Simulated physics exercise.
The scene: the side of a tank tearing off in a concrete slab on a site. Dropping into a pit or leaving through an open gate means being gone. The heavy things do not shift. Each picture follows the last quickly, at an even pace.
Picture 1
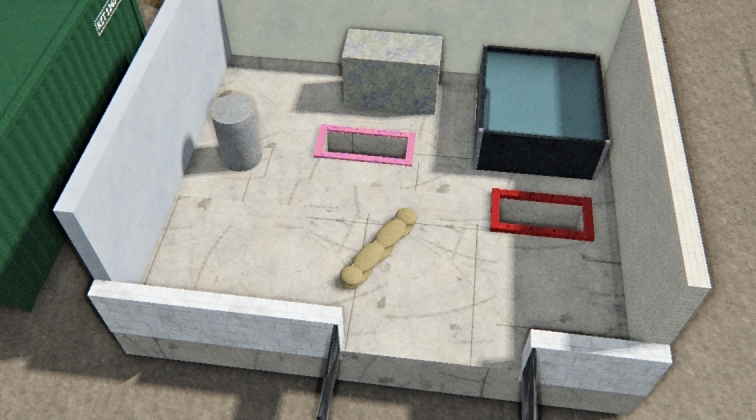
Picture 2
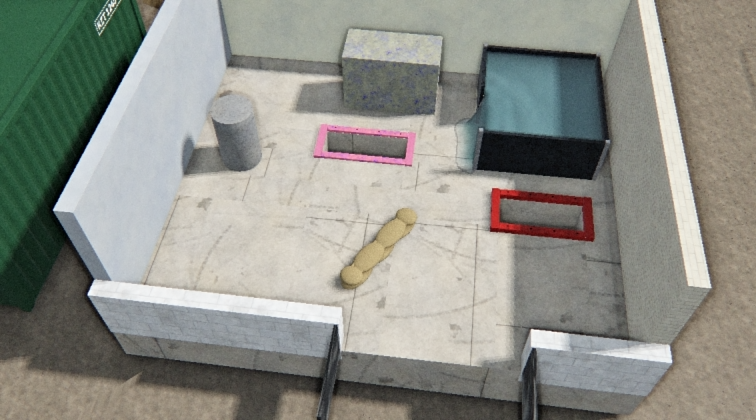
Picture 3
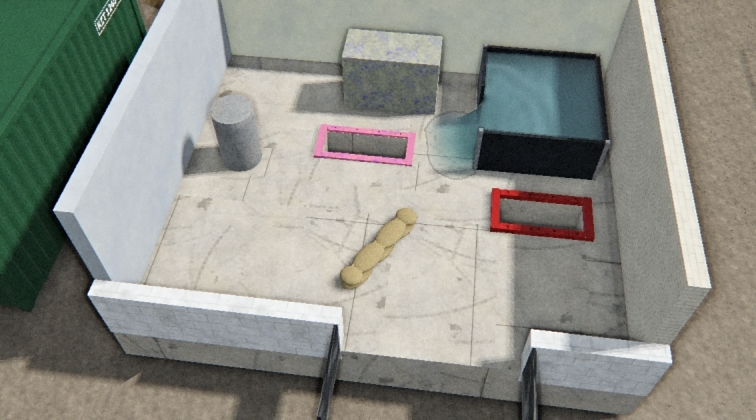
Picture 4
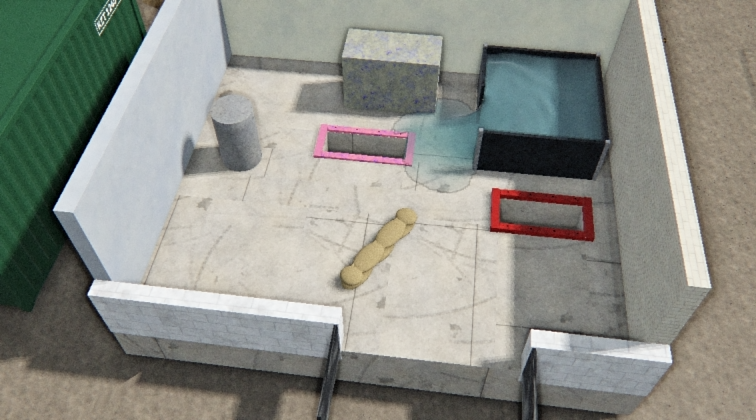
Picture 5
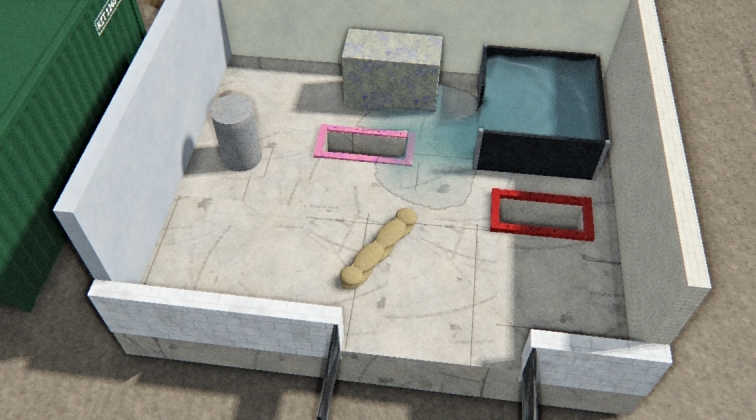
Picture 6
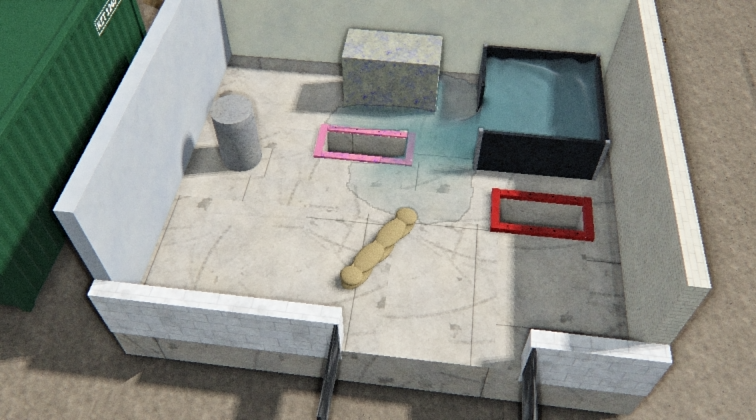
Water slips out of the left side of a dark, open-topped tank at the upper right of a walled concrete slab, seen from high above by a still camera. A mottled block, a grey cylinder, pink-framed and red-framed pits and a lumpy tan shape stay put, with a green container outside at left. The thin, pale blue sheet spreads leftward and toward the viewer, reaching the pink frame and the tan shape's upper end, while the tank's surface ripples.
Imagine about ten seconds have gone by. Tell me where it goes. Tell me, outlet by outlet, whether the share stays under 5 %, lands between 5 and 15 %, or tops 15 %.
Outlet by outlet: The gate stays under 5 %, the pink pit tops 15 %, the red pit stays under 5 %.
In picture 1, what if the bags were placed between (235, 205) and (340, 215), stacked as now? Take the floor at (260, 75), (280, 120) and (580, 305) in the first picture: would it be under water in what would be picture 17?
Taken one by one - inundated; inundated; unaffected.
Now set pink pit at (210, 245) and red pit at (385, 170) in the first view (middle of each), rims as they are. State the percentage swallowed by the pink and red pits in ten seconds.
For pink, 14 in a hundred; for red, 20 in a hundred.
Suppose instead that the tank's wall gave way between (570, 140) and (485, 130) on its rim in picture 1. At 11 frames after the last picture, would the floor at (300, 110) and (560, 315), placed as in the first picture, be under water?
Respectively: Spared and spared.
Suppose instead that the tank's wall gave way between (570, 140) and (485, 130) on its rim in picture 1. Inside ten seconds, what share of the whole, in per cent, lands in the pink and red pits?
The pink pit gets 0 per cent and the red pit 40 per cent.
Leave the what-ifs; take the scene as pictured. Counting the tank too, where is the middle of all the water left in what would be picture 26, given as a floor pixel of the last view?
Centre of the water: Near (397, 152).
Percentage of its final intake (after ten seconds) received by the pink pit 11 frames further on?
Around 45 percent.
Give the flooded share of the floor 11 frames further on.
My estimate is roughly 55 percent.
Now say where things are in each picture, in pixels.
The first frame shows the water tank at (542, 95) is whole and still.
In the second frame, the front is at (464, 168), out from the gap at (480, 134).
In the third frame, the front is at (436, 121), out from the gap at (480, 135).
In the fourth frame, the front is at (400, 123), out from the gap at (479, 136).
In the fifth frame, the front is at (361, 127), out from the gap at (479, 135).
In the sixth frame, the front is at (330, 125), out from the gap at (480, 135).
A moment on, water covers 30 % of the floor; the gate 0 %, the pink pit 8 %, the red pit 0 %.
Next, water covers 55 % of the floor; the gate 0 %, the pink pit 14 %, the red pit 0 %.
Then, water covers 60 % of the floor; the gate 0 %, the pink pit 20 %, the red pit 0 %.
Later, water covers 70 % of the floor; the gate 1 %, the pink pit 26 %, the red pit 0 %.
In the end, water covers 90 % of the floor; the gate 3 %, the pink pit 30 %, the red pit 0 %.
